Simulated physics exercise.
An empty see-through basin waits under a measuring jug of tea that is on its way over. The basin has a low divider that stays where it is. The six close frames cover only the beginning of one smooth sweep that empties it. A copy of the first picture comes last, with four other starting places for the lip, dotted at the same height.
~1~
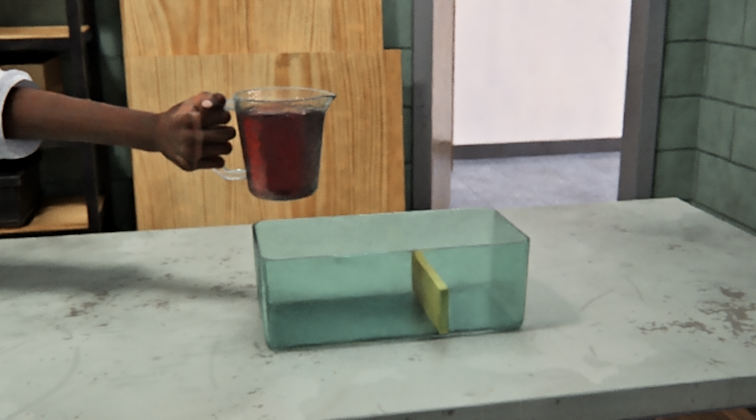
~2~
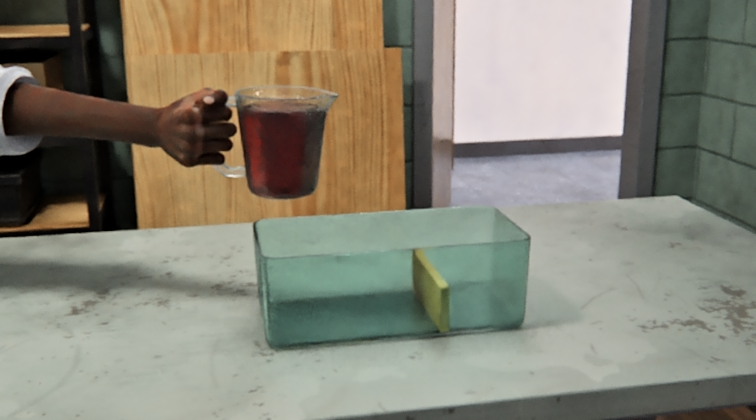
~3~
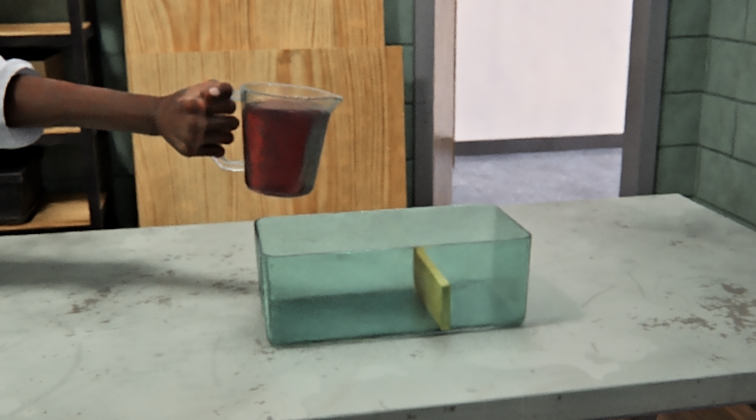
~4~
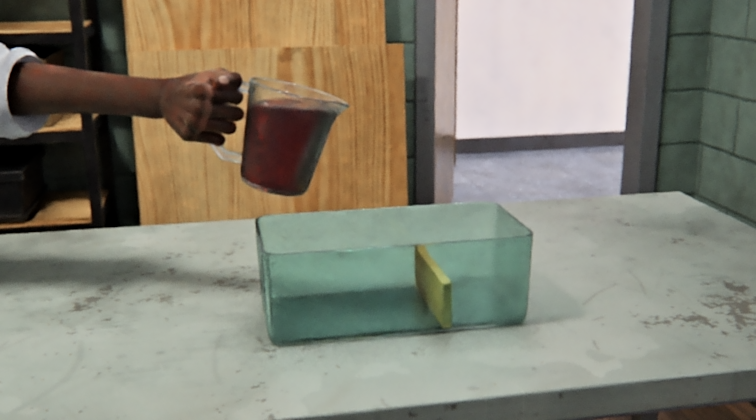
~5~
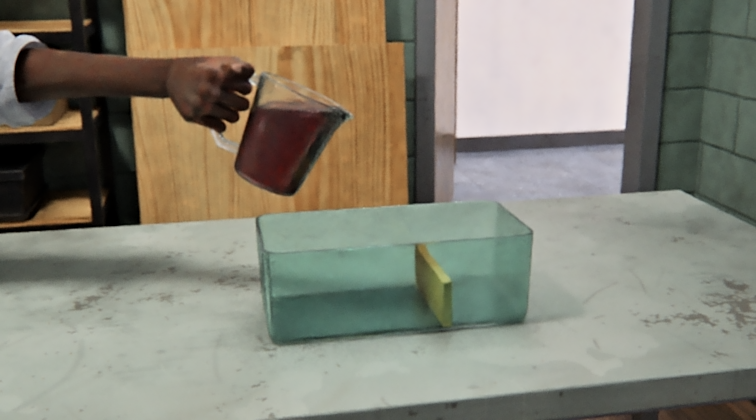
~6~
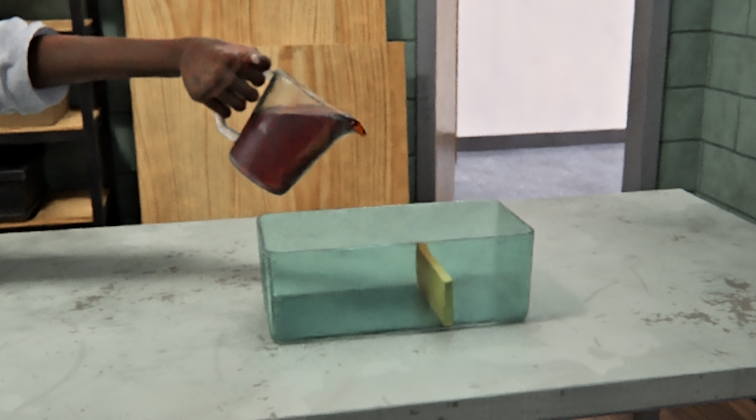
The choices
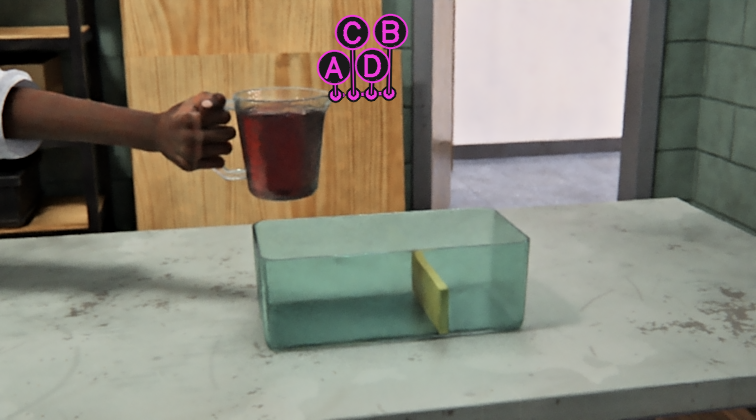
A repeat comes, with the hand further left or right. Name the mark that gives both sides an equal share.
Take B.
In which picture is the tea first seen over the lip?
Picture 6.
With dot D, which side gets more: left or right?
More ends on the left.
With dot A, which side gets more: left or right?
More ends on the left.
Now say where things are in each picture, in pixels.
The first picture shows upright, lip at (335, 95); basin from (265, 349) to (523, 326); top of the wall at (429, 269); nothing has left yet.
The second picture shows upright, lip at (337, 95); nothing has left yet.
The third picture shows tipped about 7°, lip at (341, 98); nothing has left yet.
The fourth picture shows tipped about 15°, lip at (348, 105); nothing has left yet.
The fifth picture shows tipped about 26°, lip at (353, 116); nothing has left yet.
The sixth picture shows tipped about 39°, lip at (356, 130); tea is over the lip, down to (361, 134).
In magenta, A at (335, 95); B at (388, 93); C at (353, 94); D at (371, 94).
For dot A, about 96 % ends left of the wall and 3 % right of it.
For dot B, about 53 % ends left of the wall and 45 % right of it.
For dot C, about 92 % ends left of the wall and 5 % right of it; 3 % is lost outside.
For dot D, about 77 % ends left of the wall and 21 % right of it.
